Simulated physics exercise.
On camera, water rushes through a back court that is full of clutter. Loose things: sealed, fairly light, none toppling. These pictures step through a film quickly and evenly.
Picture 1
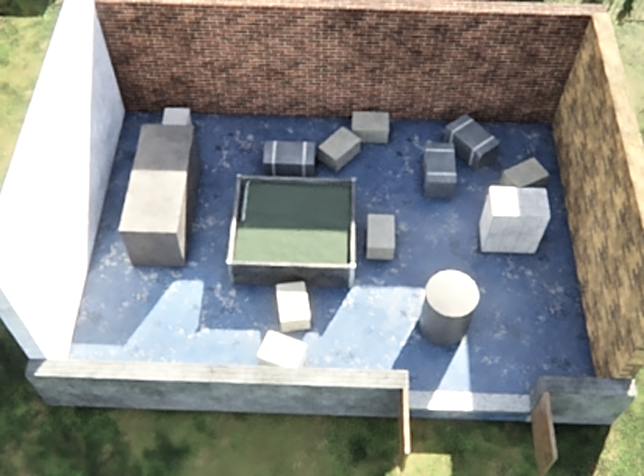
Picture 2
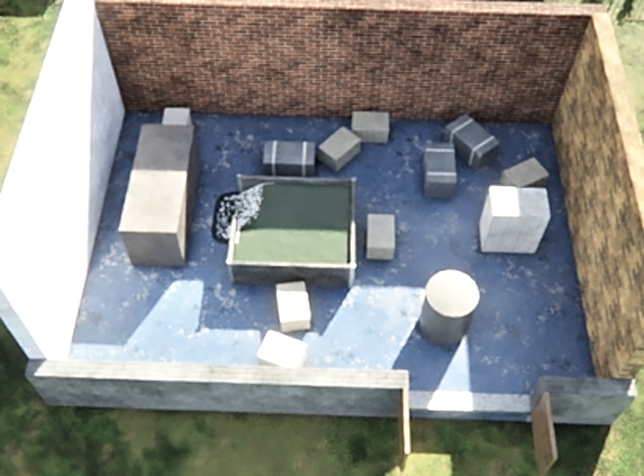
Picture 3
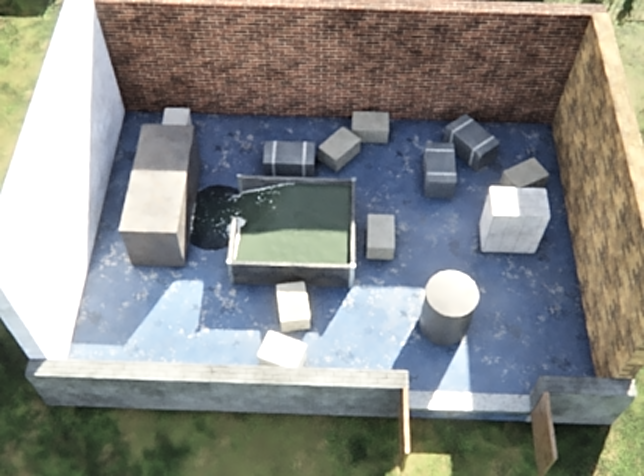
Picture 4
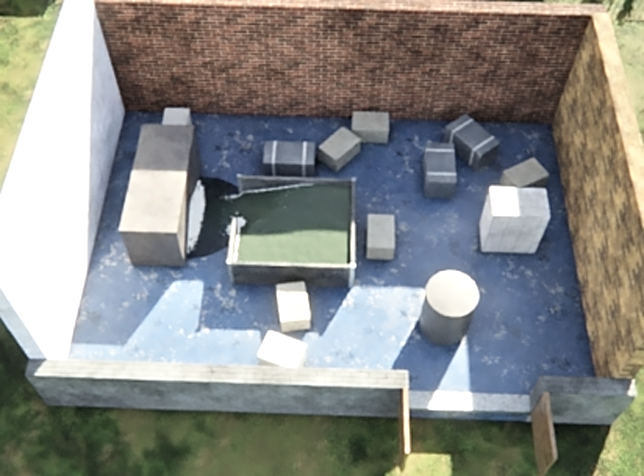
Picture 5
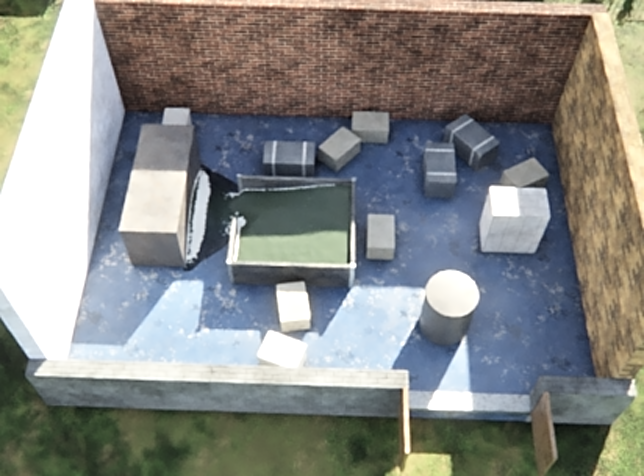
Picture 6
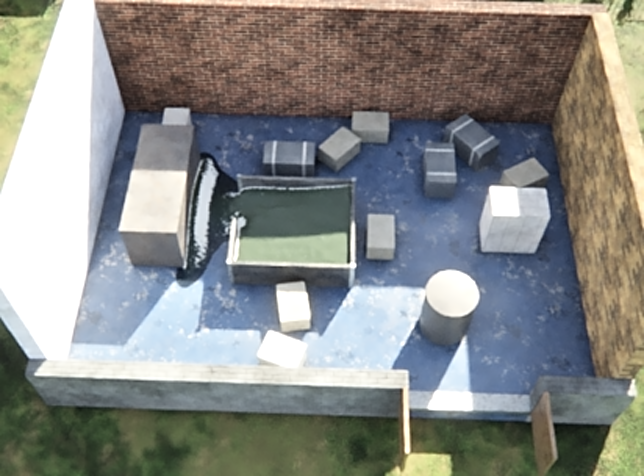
In this clip, dark, foamy water spills over the left side of a green-filled tank in a walled court, spreads left to a large block, and fans out along its side, while the scattered crates stay still.
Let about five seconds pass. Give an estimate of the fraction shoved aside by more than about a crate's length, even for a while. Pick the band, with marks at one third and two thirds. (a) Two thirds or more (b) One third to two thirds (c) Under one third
Under one third.
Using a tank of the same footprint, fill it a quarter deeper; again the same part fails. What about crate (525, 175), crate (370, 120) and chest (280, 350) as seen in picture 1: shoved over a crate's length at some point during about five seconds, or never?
In sequence: Fell short, went the distance and went the distance.
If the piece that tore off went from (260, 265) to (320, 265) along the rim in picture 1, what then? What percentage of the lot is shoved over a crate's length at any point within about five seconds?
Around 20 per cent.
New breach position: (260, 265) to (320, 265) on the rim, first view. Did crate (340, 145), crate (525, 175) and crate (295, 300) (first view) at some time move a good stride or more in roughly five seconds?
Order as asked: Not sent that far; not sent that far; sent that far.
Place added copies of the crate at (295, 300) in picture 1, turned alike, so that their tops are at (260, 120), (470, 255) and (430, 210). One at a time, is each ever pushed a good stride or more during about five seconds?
Results - 1: Ends up far away; 2: Doesn't go far; 3: Doesn't go far.
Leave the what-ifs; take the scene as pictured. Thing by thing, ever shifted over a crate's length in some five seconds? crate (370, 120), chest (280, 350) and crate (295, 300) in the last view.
In turn: Yes, shifted that much, short of that.
A moment on, 0 of 10 are well off their spots; 0 afloat.
Next, 0 of 10 are well off their spots; 0 afloat.
Later, 2 of 10 are well off their spots; 0 afloat.
In the end, 3 of 10 are well off their spots, and 3 have been at some point; 1 afloat.
